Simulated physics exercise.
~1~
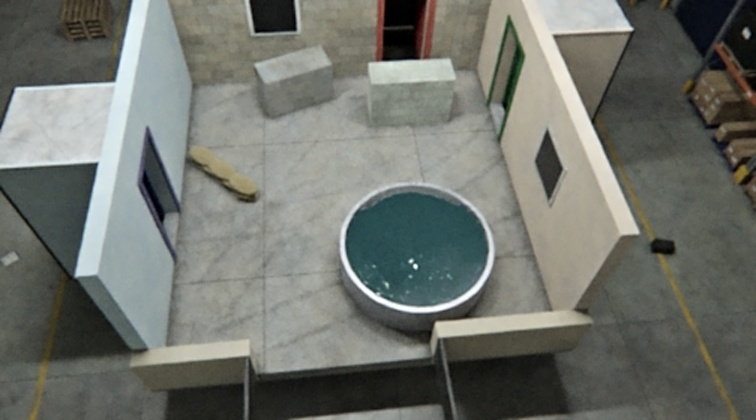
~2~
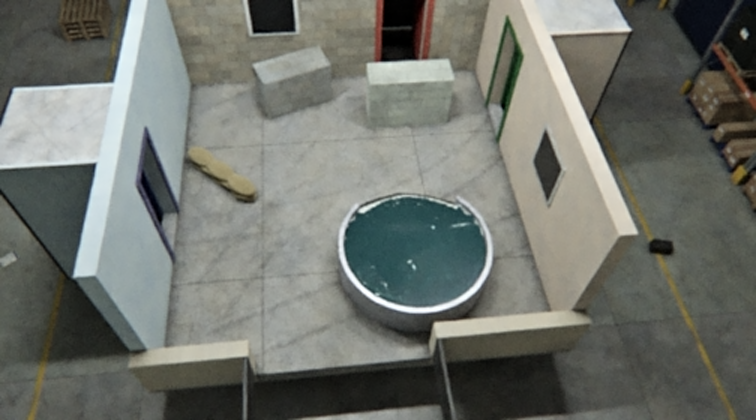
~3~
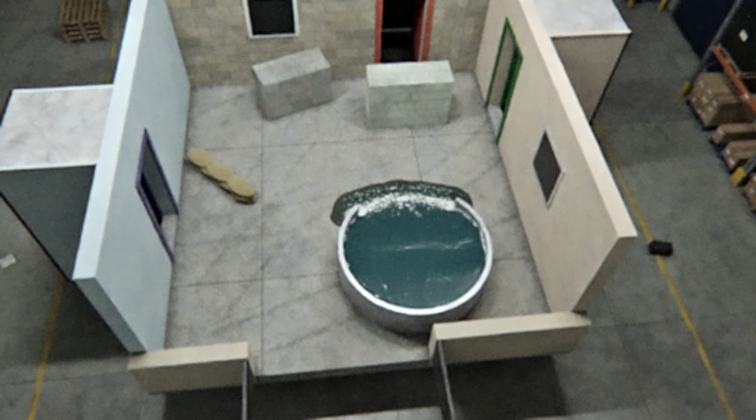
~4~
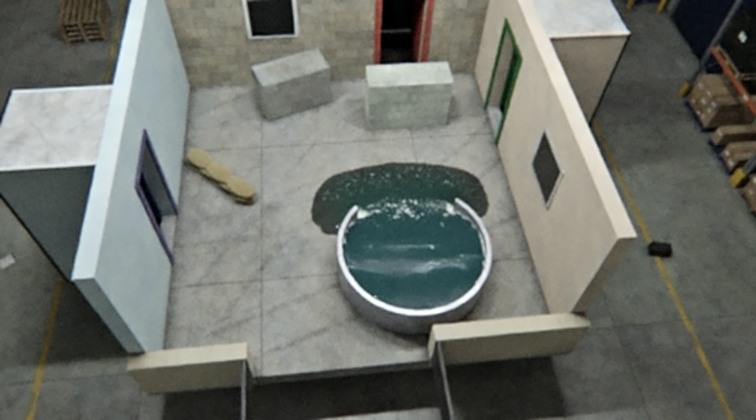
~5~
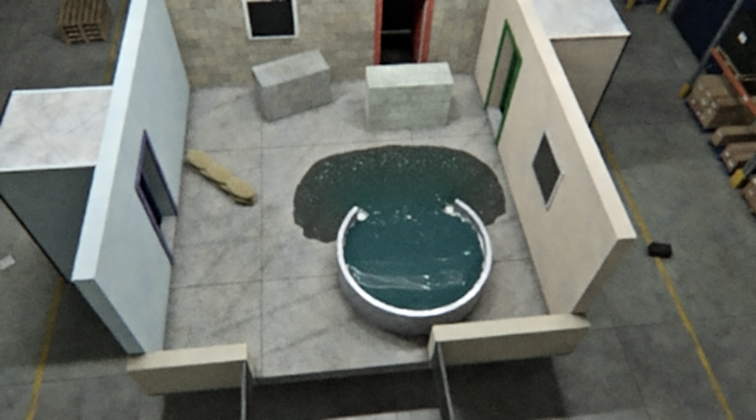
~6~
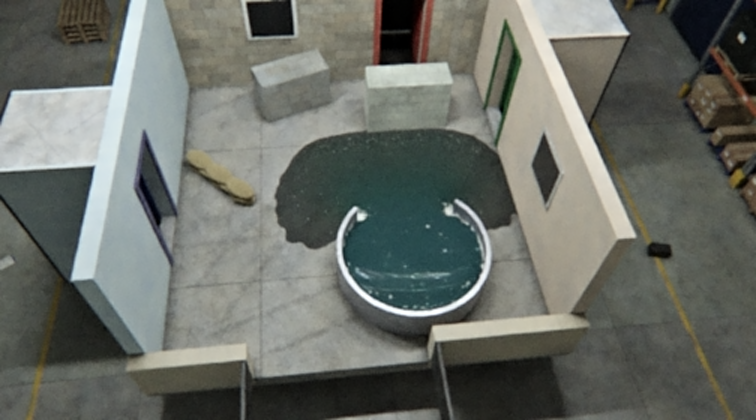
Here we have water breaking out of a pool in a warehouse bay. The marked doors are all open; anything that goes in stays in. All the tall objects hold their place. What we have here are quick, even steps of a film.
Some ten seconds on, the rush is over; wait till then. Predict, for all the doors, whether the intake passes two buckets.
My prediction: At the red door it passes two buckets; at the green door it passes two buckets; at the blue door it does not pass two.
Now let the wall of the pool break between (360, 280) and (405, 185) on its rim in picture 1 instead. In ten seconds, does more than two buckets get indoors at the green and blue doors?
Door by door, the green doesn't reach it and the blue exceeds it.
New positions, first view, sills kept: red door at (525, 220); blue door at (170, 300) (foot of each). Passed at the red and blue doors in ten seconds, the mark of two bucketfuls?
Briefly, the red door never reaches it and the blue door never reaches it.
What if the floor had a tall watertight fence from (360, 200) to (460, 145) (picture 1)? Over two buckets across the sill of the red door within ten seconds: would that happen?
Note: Red door sub-threshold.
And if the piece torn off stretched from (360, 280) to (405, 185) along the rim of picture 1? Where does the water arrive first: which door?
It's the blue-painted one.
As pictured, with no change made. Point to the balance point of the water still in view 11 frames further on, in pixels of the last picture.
Roughly (395, 191).
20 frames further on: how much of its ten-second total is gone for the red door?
Roughly 20 percent.
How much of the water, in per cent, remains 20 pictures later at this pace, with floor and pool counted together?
The share not yet gone is roughly 96 percent.
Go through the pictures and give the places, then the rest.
Still water in the round pool at (417, 245), in the first picture.
Water pours out on the round pool's far side and has run to a hidden place, in the second picture.
The front is at (463, 195), out from the gap on the round pool's far side, in the third picture.
Water pours out on the round pool's far side and has run to (474, 180), in the fourth picture.
The front is at (486, 170), out from the gap on the round pool's far side, in the fifth picture.
Water pours out on the round pool's far side and has run to (474, 141), in the sixth picture.
A moment on, water covers 40 % of the floor; the red door not reached, the green door wet at the sill, nothing in, the blue door not reached.
Next, water covers 45 % of the floor; the red door wet at the sill, nothing in, the green door under two buckets in, the blue door not reached.
Then, water covers 55 % of the floor; the red door under two buckets in, the green door far over two buckets in, the blue door wet at the sill, nothing in.
Later, water covers 75 % of the floor; the red door over two buckets in, the green door far over two buckets in, the blue door wet at the sill, nothing in.
In the end, water covers 95 % of the floor; the red door over two buckets in, the green door far over two buckets in, the blue door wet at the sill, nothing in.
